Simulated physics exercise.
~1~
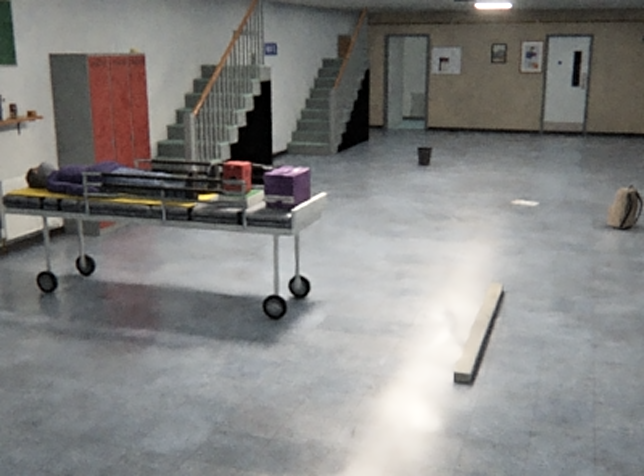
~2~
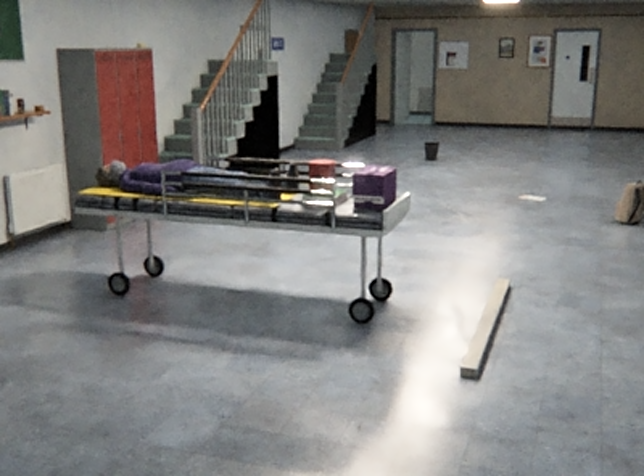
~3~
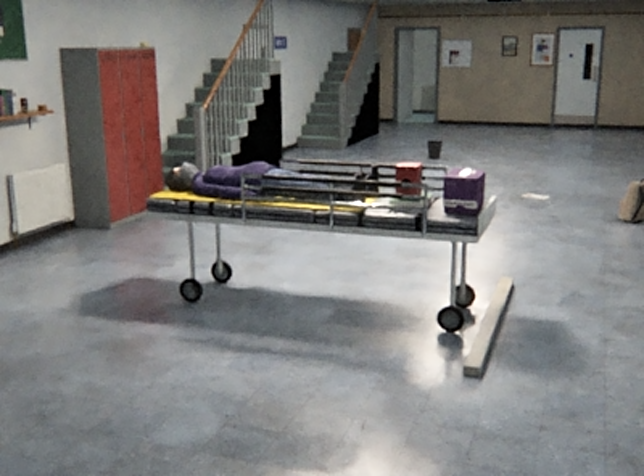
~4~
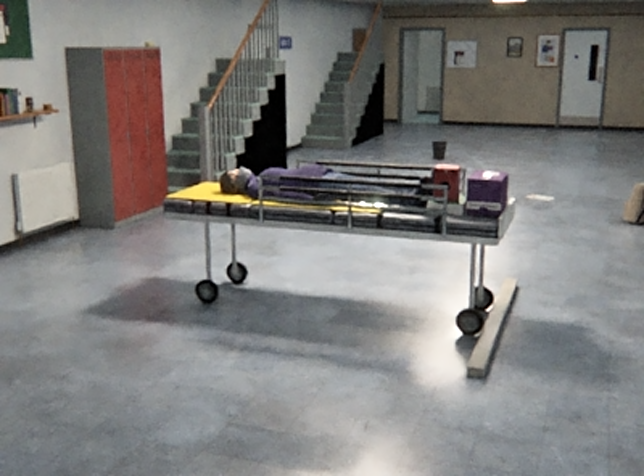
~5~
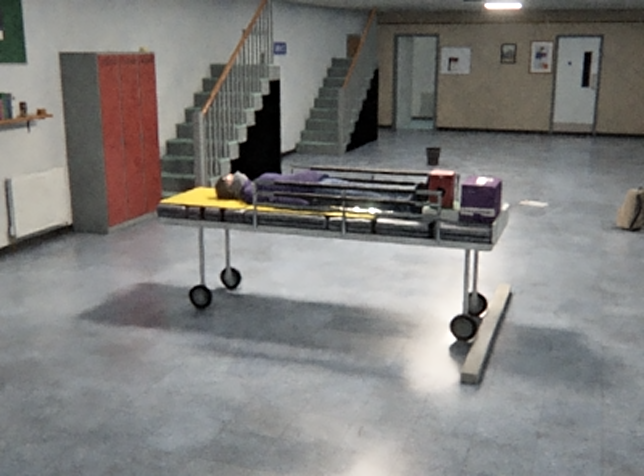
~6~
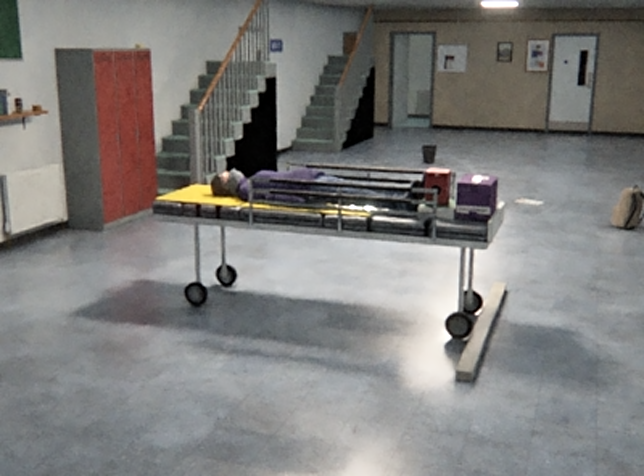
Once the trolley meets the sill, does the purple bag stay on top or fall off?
The purple bag stays on top, still resting near the right end of the trolley.
